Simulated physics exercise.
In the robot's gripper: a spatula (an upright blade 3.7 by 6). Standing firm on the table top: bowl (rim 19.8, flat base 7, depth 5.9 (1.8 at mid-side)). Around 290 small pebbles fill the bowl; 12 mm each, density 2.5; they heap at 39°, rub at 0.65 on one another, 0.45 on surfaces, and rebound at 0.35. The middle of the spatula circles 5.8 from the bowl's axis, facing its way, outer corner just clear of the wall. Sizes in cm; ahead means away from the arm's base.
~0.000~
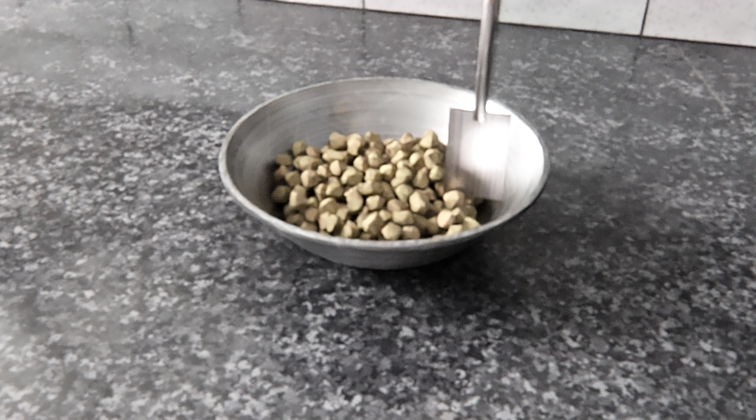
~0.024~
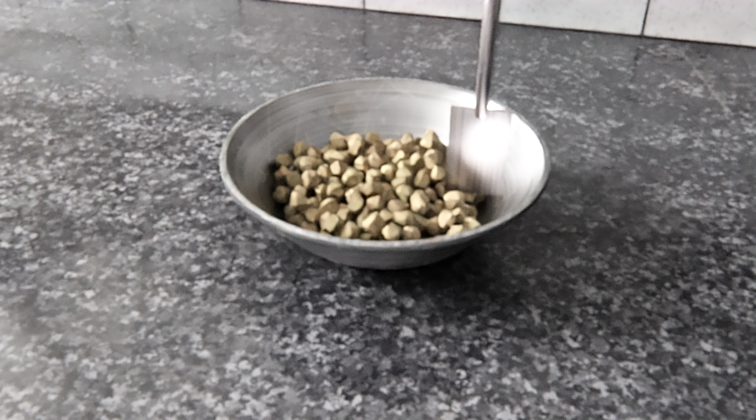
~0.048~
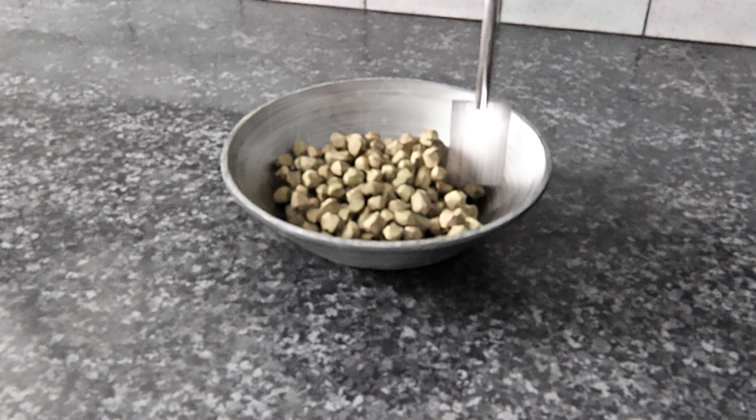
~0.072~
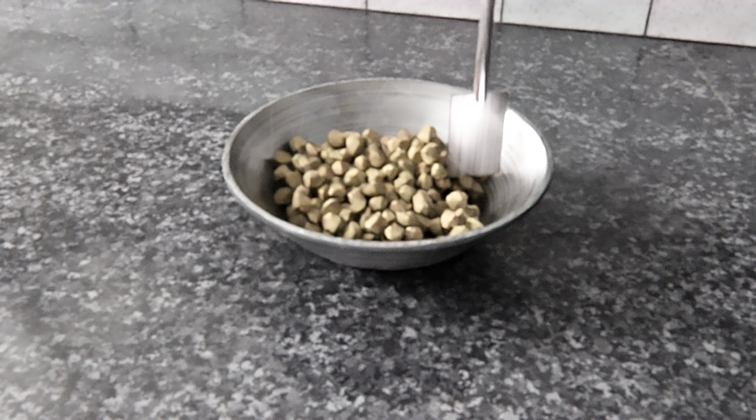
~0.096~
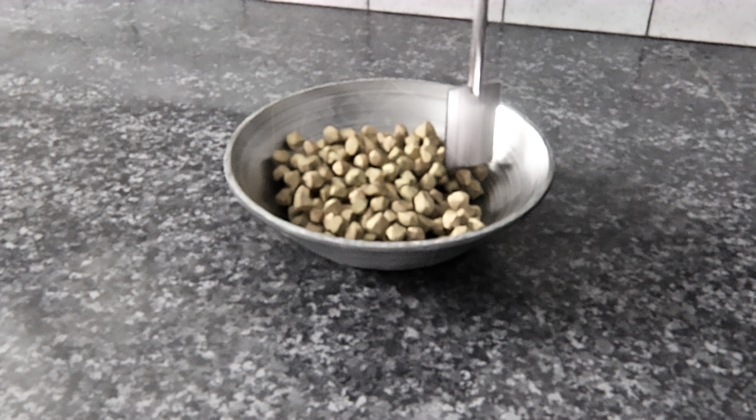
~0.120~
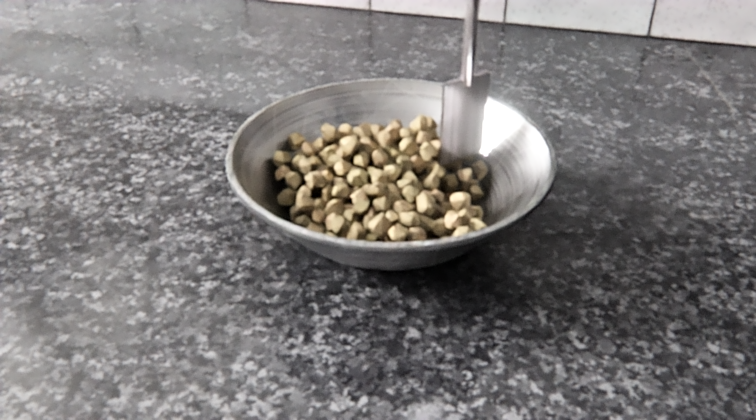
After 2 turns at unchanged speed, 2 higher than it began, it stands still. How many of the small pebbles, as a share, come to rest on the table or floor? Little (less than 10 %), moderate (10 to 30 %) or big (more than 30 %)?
Answer: Little; less than 10 % of the small pebbles finish on the table or floor.
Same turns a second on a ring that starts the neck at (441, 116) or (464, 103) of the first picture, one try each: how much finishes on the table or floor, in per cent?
About 0 and 10 per cent.
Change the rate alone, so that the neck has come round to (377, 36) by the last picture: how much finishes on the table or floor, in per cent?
Some 20 per cent.
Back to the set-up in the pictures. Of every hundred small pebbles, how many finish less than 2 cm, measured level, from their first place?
About 55 per cent.
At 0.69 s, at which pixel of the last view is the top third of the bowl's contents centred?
Around (428, 206).
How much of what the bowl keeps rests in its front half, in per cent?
Some 50 per cent.
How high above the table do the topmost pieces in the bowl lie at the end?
Roughly 5.0 cm.
By 0.69 s, 312° round, highest piece 7 above the table; 277 in the bowl, 12 on the table or floor, 2 in flight or on the tool.
By 1.25 s, 218° round, highest piece 5 above the table; 275 in the bowl, 16 on the table or floor.
By 1.74 s, 0° round, highest piece 5 above the table; 275 in the bowl, 16 on the table or floor.
By 2.44 s, 0° round, highest piece 5 above the table; 275 in the bowl, 16 on the table or floor.
Final count, 275 in the bowl, 16 on the table or floor. That is 5 % on the table or floor.
